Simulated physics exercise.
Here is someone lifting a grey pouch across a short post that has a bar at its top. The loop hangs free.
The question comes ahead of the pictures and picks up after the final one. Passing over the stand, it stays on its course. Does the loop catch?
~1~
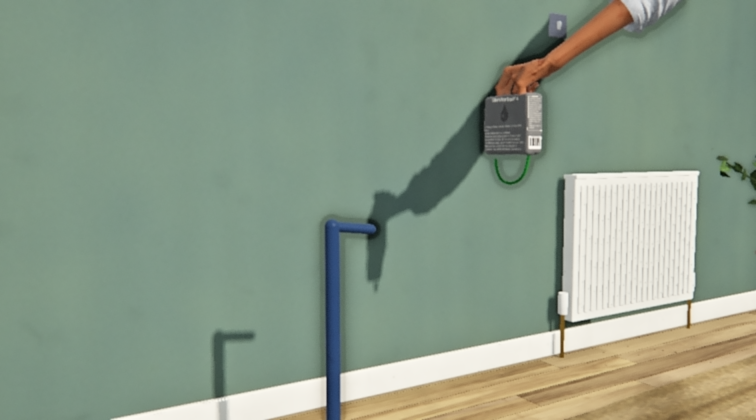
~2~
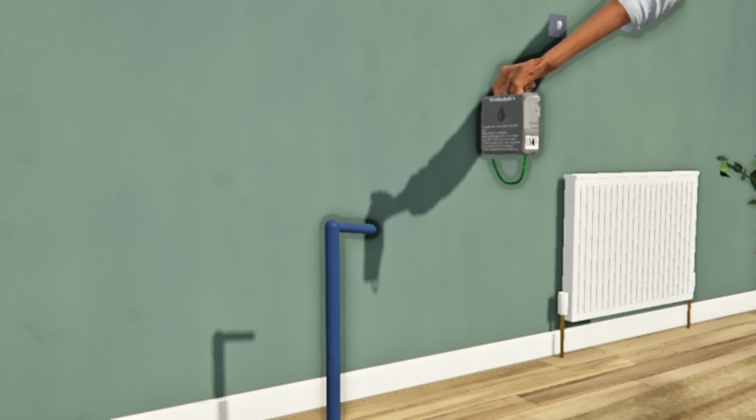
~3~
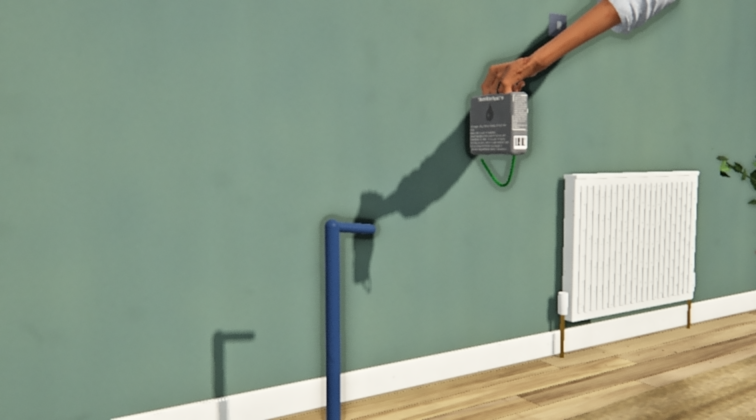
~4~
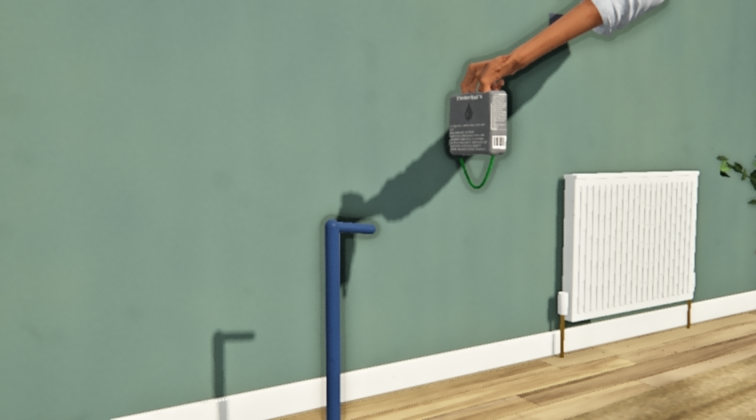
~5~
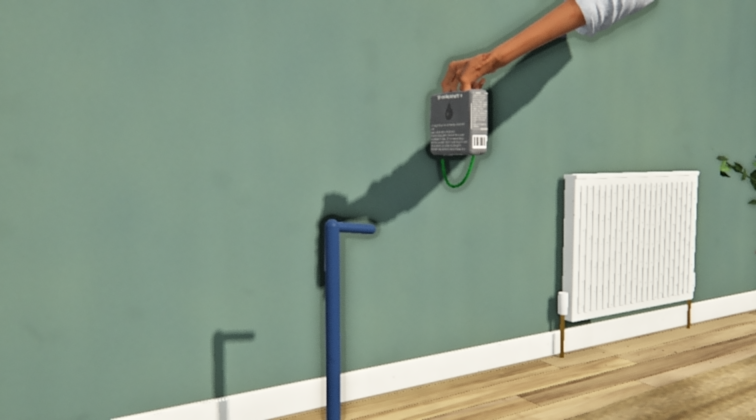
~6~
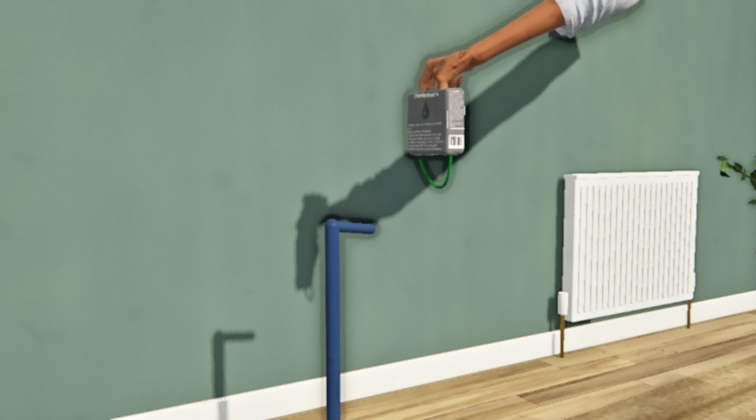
Looks to me like it'll move along unstopped past the post.
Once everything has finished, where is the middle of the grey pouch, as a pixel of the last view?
Around (167, 115).
Then, 0.50 s past the final frame, pouch over the post near (356, 121).
Then, 1.10 s past the final frame, pouch past the post near (243, 118).
When it is over, pouch past the post near (167, 115). The grey pouch comes away clean.
